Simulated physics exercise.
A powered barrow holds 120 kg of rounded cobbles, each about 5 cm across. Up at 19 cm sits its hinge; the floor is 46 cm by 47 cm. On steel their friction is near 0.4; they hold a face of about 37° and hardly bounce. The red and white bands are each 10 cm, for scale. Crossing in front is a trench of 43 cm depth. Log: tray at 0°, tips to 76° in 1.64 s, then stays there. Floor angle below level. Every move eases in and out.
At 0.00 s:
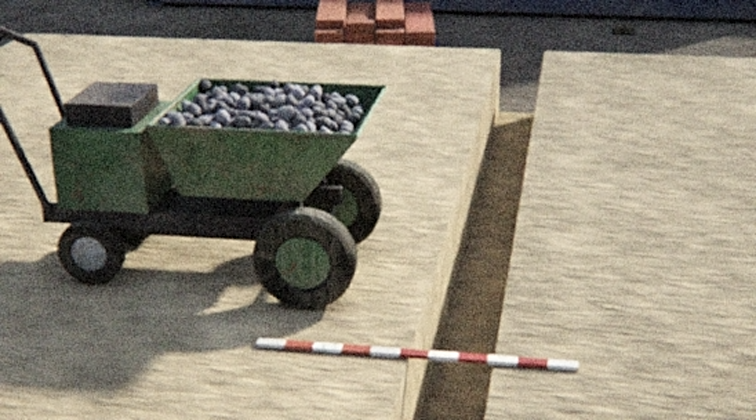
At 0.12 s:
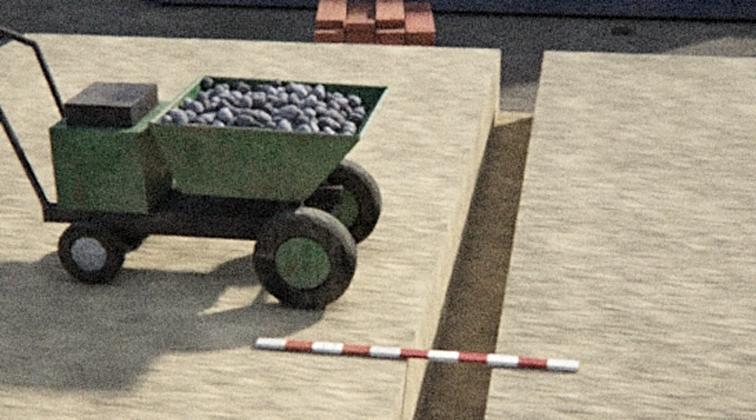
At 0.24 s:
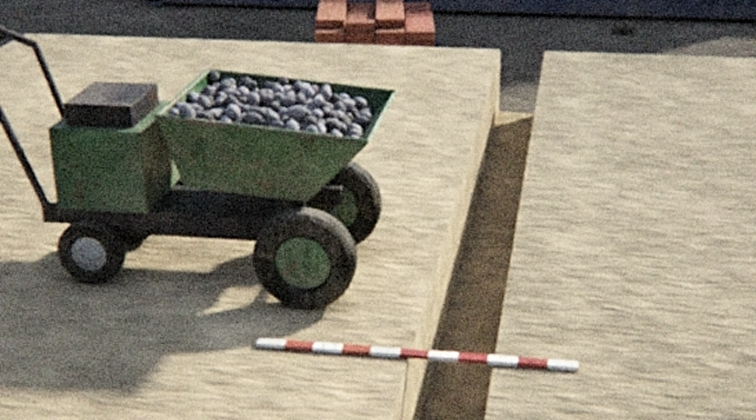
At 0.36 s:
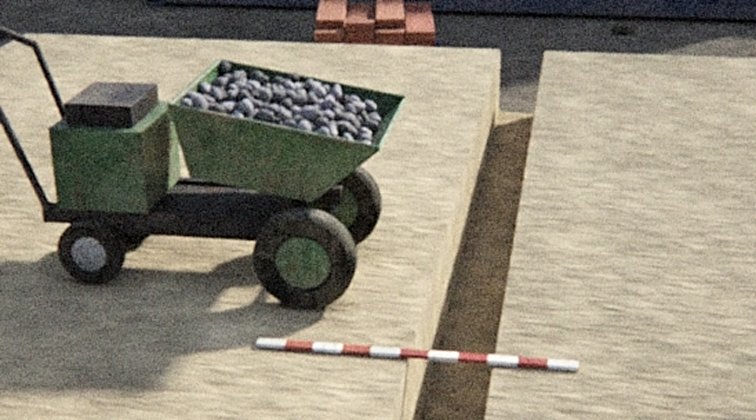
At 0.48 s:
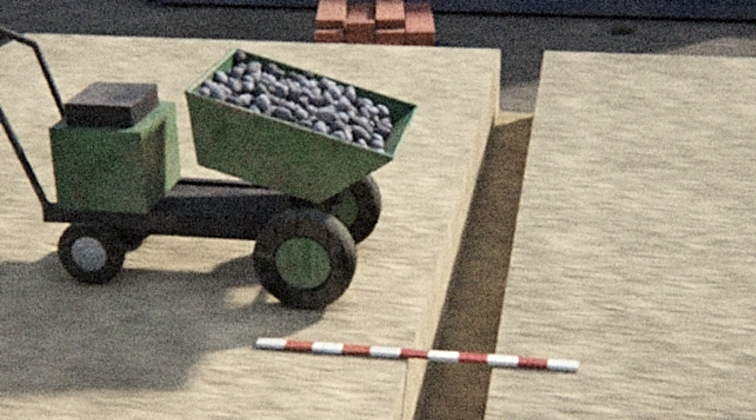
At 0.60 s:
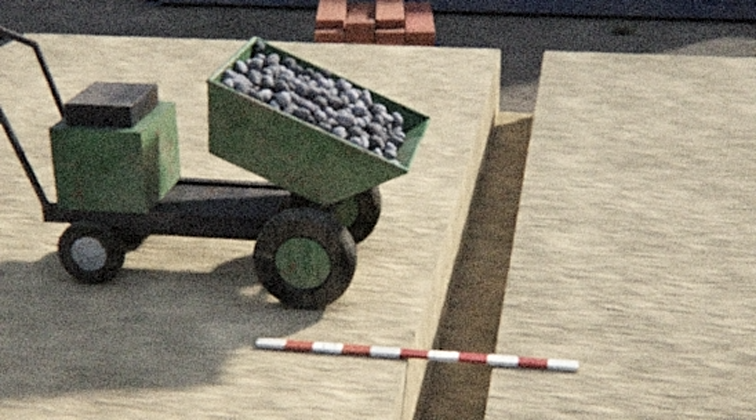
At the start, a green powered barrow loaded with rounded grey cobbles stands on pale ground left of a trench, its tray level. The tray then tilts gradually, its left end rising and its right lip dipping toward the trench, while the wheels stay still and the cobbles ride inside.
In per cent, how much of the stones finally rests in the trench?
Roughly 70 per cent of them.
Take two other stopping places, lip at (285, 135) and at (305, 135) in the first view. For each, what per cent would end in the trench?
The first gives about 80 percent and the second about 100 percent.
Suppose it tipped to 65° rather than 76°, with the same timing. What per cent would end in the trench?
Roughly 70%.
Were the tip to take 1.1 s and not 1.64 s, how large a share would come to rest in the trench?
With that timing, about 65 per cent.
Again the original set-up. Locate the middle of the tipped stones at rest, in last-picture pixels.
The stones end up centred near (485, 356).
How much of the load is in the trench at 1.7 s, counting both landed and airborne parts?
Something like 40 in a hundred.
After 1.2 s the floor is at 64°; 97 % in the tray, 3 % in the trench; the foremost stones are at (490, 235).
After 1.7 s the floor is at 76°; 34 % in the tray, 40 % in the trench, 26 % past the trench; the foremost stones are at (651, 280).
After 2.1 s the floor is at 76°; 9 % in the tray, 60 % in the trench, 31 % past the trench; the foremost stones are at (723, 286).
After 4.0 s the floor is at 76°; 0 % in the tray, 70 % in the trench, 30 % past the trench; the foremost stones are at (744, 292).
